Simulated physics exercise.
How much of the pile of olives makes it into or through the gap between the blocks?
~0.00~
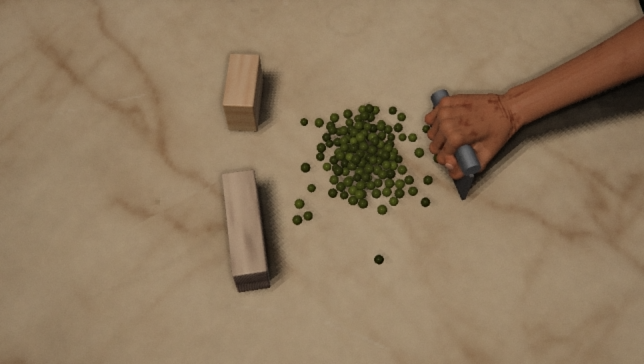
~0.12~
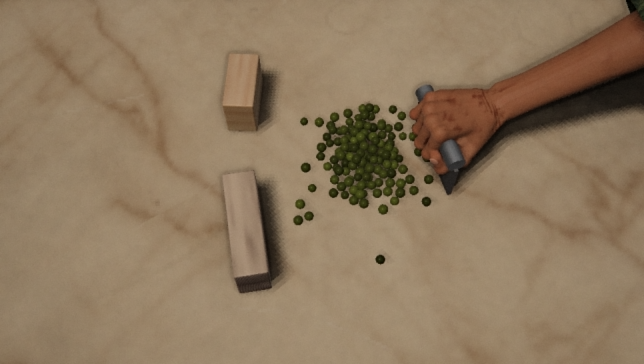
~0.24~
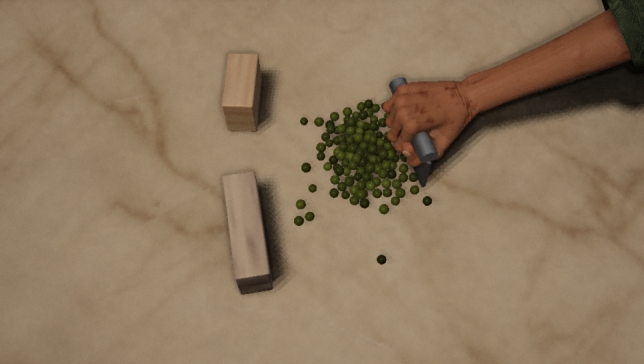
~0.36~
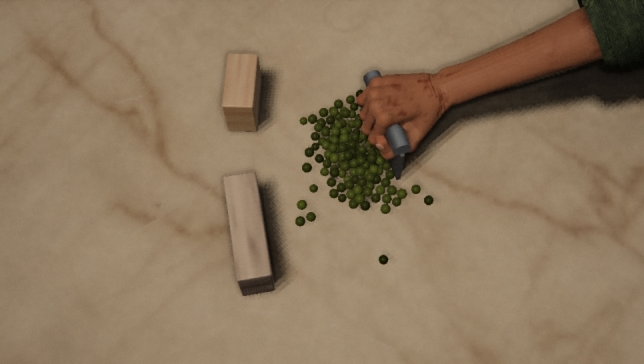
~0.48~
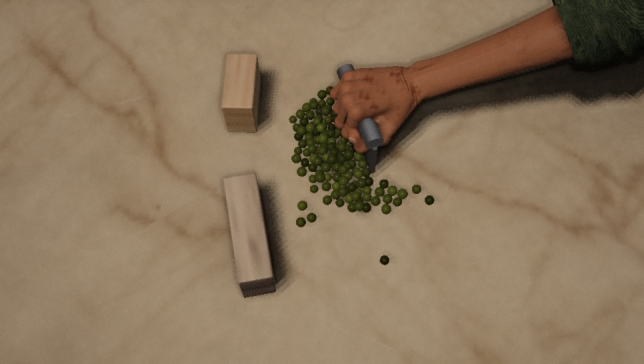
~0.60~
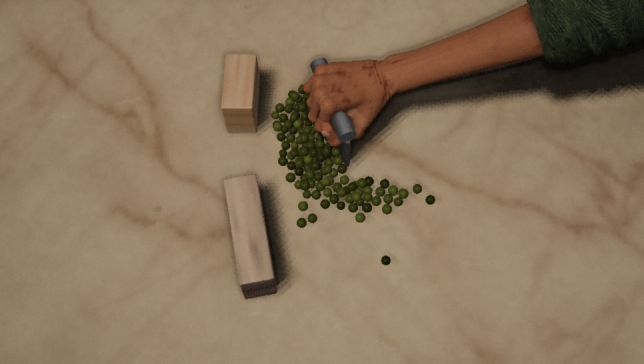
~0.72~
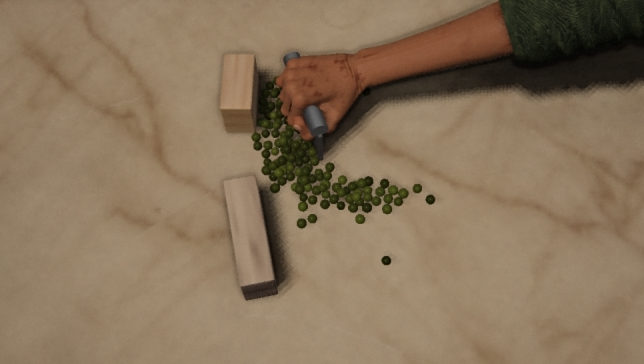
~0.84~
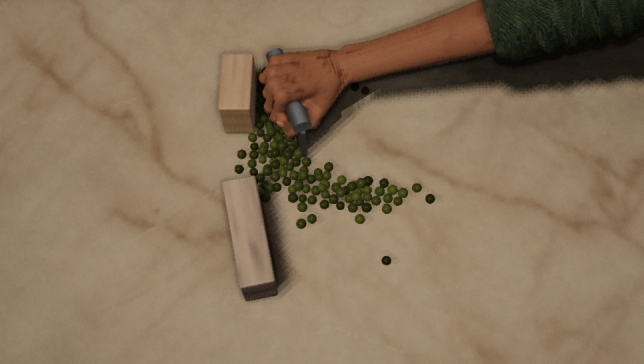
Only a small share gets into the gap. Most of the olives are still on the right side of the blocks, with some trailing behind the scraper.
